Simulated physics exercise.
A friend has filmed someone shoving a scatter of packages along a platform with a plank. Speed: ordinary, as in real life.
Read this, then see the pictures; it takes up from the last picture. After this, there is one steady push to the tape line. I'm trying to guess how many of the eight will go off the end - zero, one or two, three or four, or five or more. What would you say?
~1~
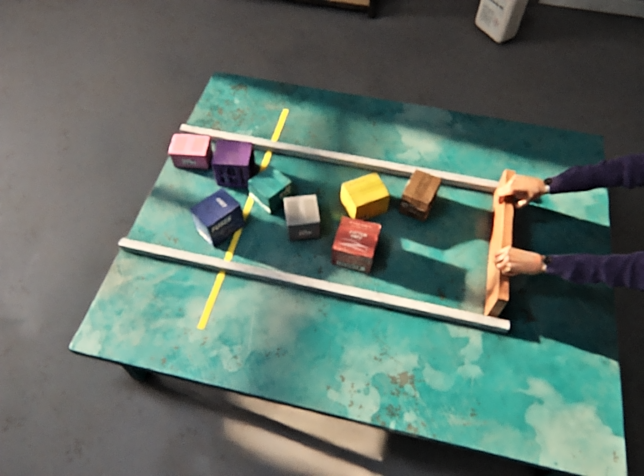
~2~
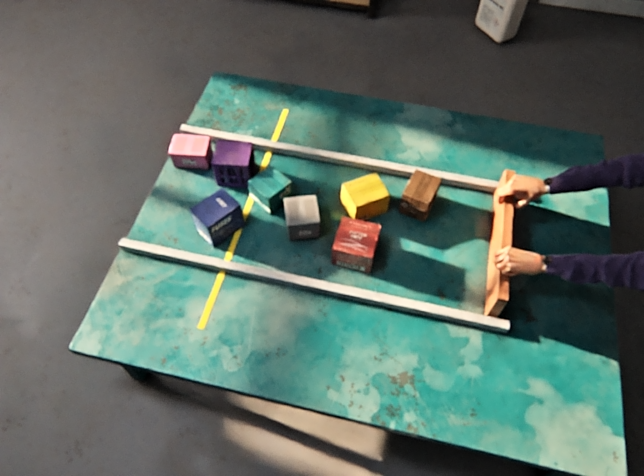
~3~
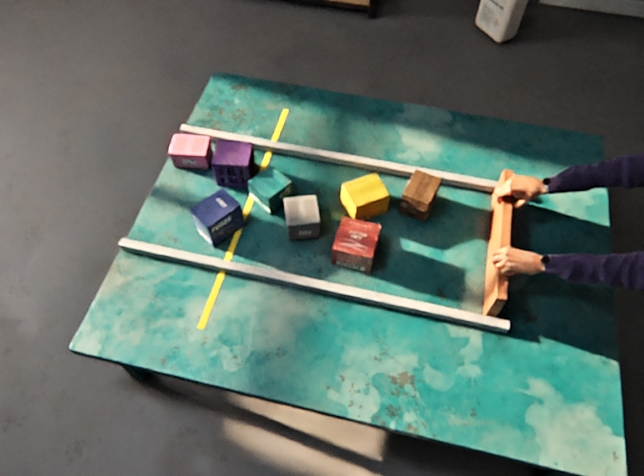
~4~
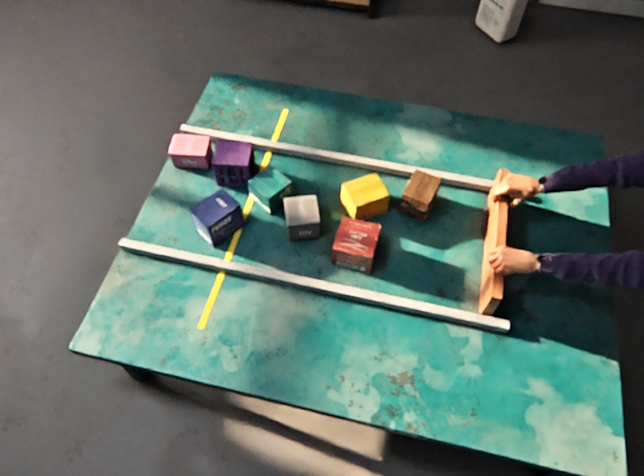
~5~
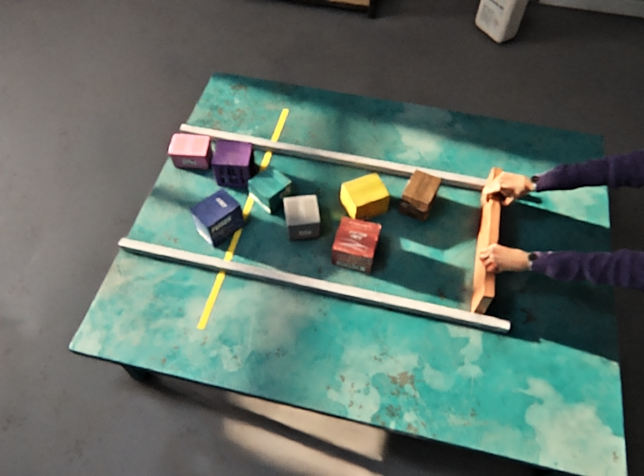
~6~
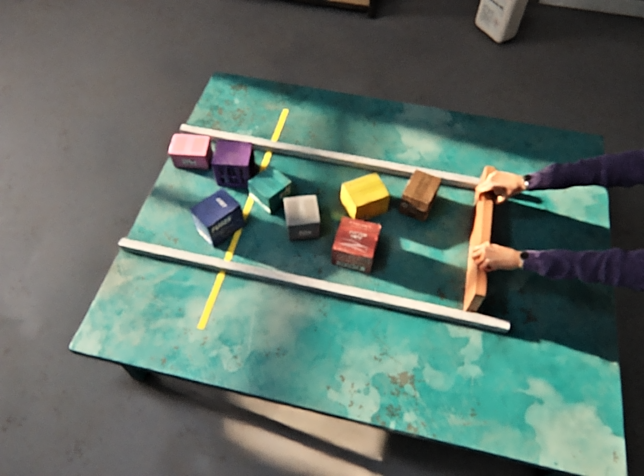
The drop count fails to reach three, yet is not nil.
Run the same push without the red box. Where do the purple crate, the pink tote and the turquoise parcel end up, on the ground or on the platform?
Outcome: Purple crate is not lost; pink tote ends up off; turquoise parcel is not lost.
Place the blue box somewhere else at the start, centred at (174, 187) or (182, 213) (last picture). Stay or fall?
Observed in order: Try one, it does not remain; try two, it keeps its spot.
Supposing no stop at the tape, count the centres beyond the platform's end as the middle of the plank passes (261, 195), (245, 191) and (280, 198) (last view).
In that order 1, 1 and 0.
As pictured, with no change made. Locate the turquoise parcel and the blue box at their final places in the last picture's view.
Turquoise parcel: About (172, 179); blue box: About (147, 216).
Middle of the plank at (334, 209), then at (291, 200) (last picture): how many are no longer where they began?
The counts are 5 and 8.
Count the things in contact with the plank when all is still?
That comes to 2.
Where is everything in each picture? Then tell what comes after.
In the first frame, pink tote (192, 152); purple crate (235, 164); blue box (218, 218); plank (501, 241); tape (249, 204).
In the second frame, purple crate (235, 164); grey tote (302, 219).
In the third frame, blue box (218, 218); turquoise parcel (271, 190).
In the fourth frame, pink tote (192, 152); red box (356, 245).
In the fifth frame, purple crate (235, 164); plank (488, 239).
In the sixth frame, pink tote (192, 152); purple crate (235, 164); blue box (218, 218); plank (480, 237); tape (249, 204).
Soon after, none off yet; pink tote at rest near (192, 152); purple crate at rest near (235, 164); blue box at rest near (218, 218).
At rest, the number that fall off is one or two; fallen, pink tote.
